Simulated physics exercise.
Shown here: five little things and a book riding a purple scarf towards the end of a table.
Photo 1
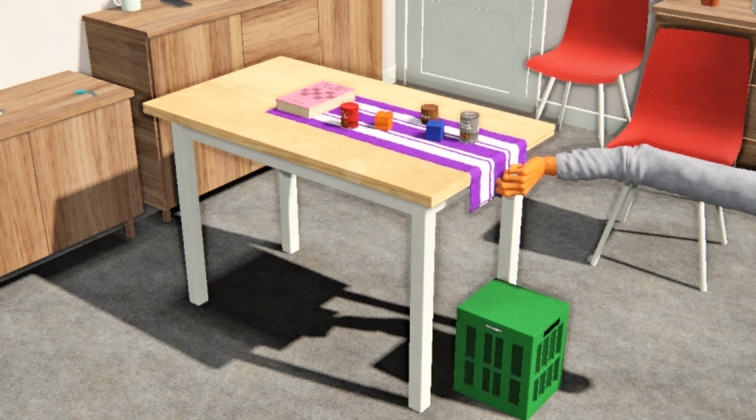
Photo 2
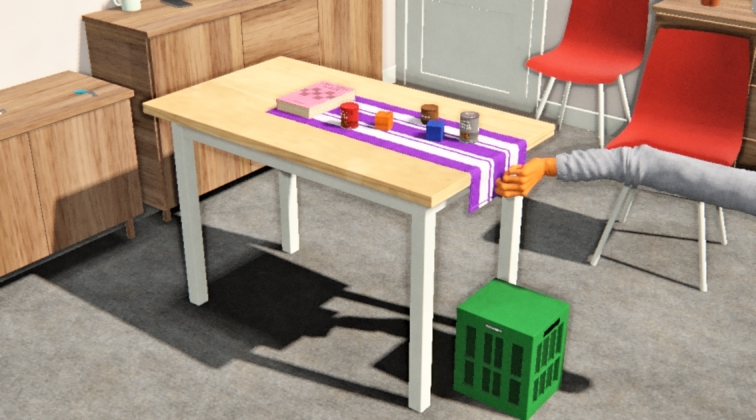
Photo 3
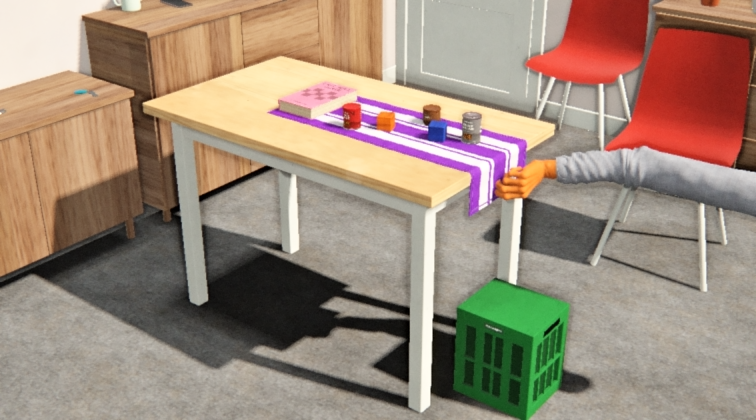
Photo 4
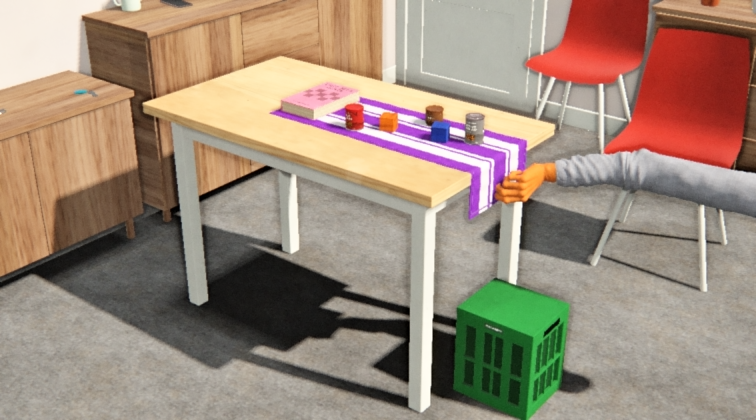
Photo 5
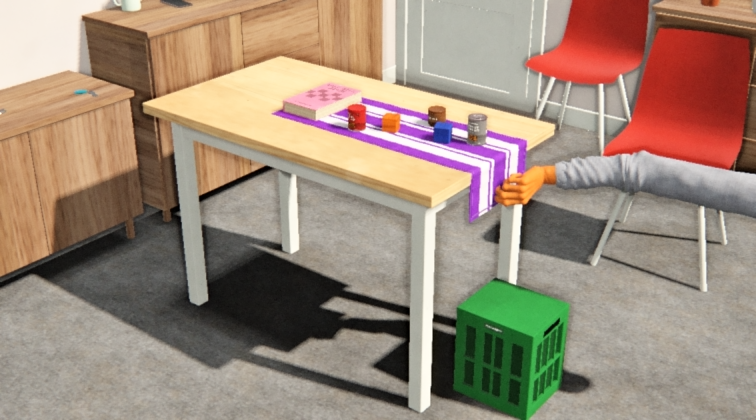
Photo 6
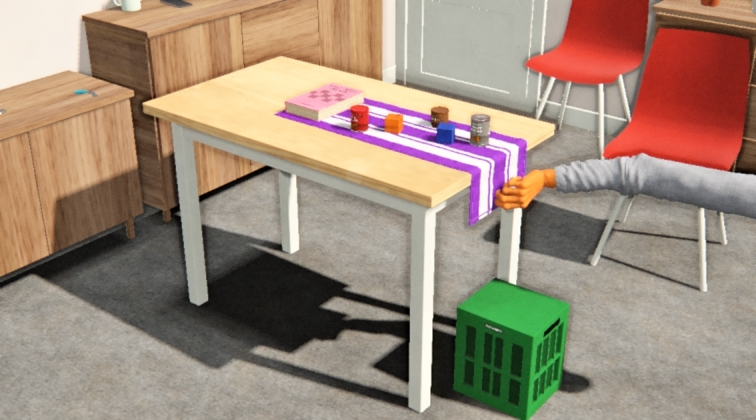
A gloved hand at the right gripped the end of a striped purple cloth and drew it slightly down over the table's edge, and the pink book and five small things shifted a little rightward with it.
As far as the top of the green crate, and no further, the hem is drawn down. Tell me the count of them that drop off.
The number that falls is three.
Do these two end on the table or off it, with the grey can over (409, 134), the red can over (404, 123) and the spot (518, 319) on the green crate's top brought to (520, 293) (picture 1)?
As for the grey can, it stays in place; as for the red can, it stays in place.
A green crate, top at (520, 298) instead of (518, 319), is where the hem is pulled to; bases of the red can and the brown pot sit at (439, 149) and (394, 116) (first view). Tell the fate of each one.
The red can is lost, the brown pot stays put.
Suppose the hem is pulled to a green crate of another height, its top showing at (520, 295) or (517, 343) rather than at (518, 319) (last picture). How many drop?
For the first height 2, for the second 4.
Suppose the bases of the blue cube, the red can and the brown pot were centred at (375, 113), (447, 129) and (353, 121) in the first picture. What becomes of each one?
The blue cube stays put; the red can ends up off; the brown pot stays put.
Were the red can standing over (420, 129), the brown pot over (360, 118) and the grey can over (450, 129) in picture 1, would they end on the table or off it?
First the red can: It ends off the top. Next the brown pot: It is still up there. Last the grey can: It ends off the top.
Early on, hem near (496, 236); all still up.
Midway, hem near (496, 268); grey can and blue cube gone.
Finally, hem on the crate; grey can, blue cube and brown pot gone. The count of fallen things is three.
